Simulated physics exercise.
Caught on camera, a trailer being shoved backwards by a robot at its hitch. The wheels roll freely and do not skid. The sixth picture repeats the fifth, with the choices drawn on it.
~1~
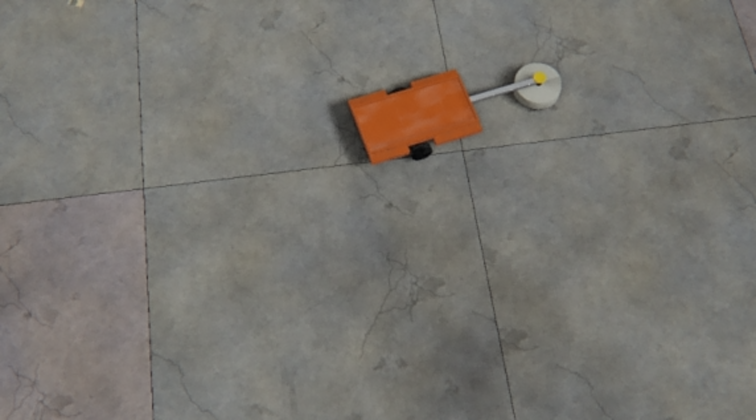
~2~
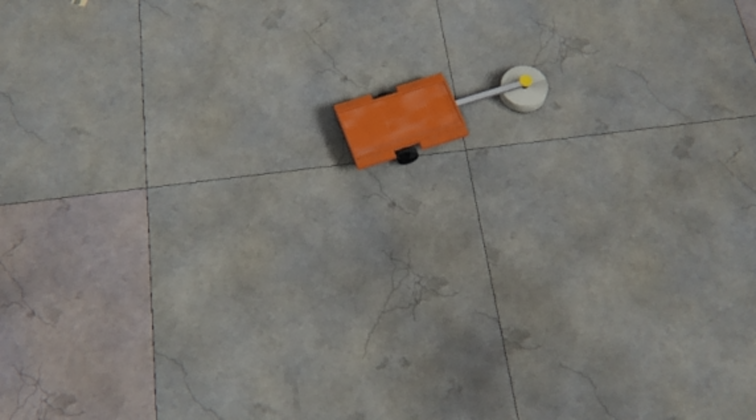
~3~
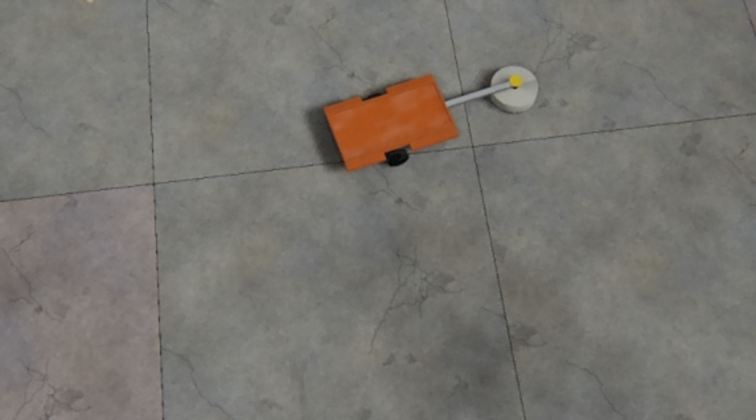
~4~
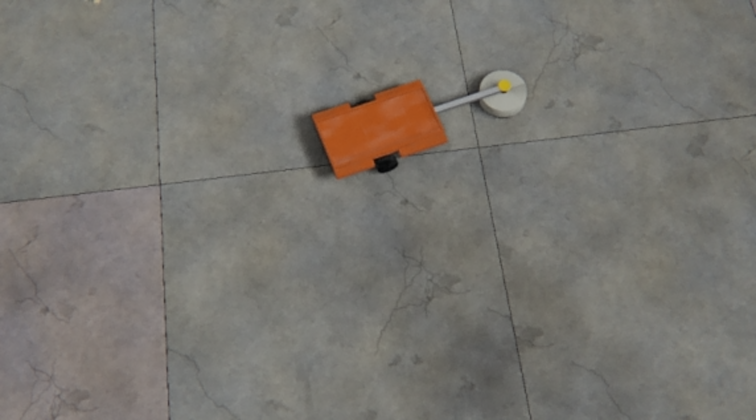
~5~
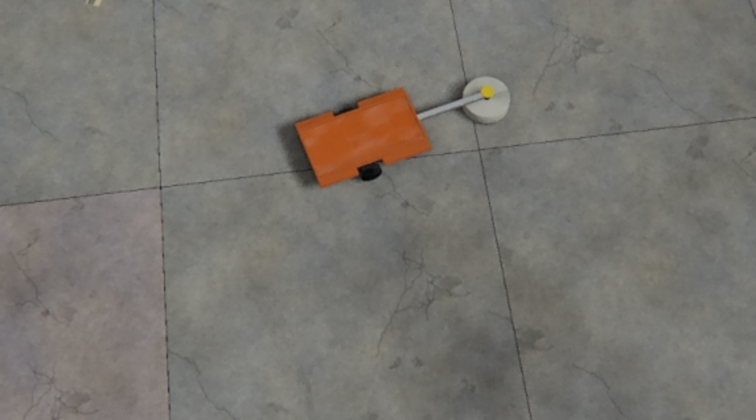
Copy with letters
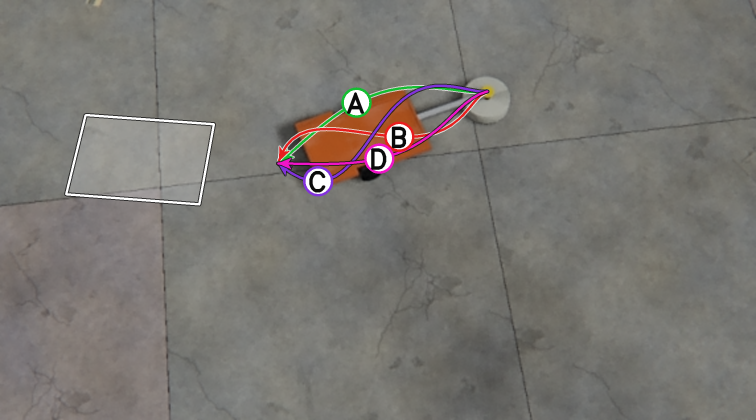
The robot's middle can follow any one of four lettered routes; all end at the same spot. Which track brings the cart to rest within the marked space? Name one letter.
With D the cart stands in the bay.
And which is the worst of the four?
The widest miss is A.
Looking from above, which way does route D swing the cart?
It turns clockwise.
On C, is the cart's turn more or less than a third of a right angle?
Less than that.
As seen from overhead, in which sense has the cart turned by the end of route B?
It turns clockwise.
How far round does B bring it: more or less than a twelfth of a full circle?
It turns less than that.
On the marked copy, A from (487, 91) via (373, 95) to (280, 161); B from (487, 91) via (381, 135) to (279, 161); C from (487, 91) via (380, 124) to (278, 163); D from (487, 91) via (397, 153) to (278, 163); the bay at (141, 159).
Taking D. A third of the way, robot (427, 143), cart (292, 155).
Two thirds of the way, robot (349, 169), cart (212, 158).
When it is over, robot (280, 170), cart (142, 154); the cart stands in the bay.
As for the rest, A leaves the cart at (197, 274), out of the bay; B leaves the cart at (140, 186), out of the bay; C leaves the cart at (155, 232), out of the bay.
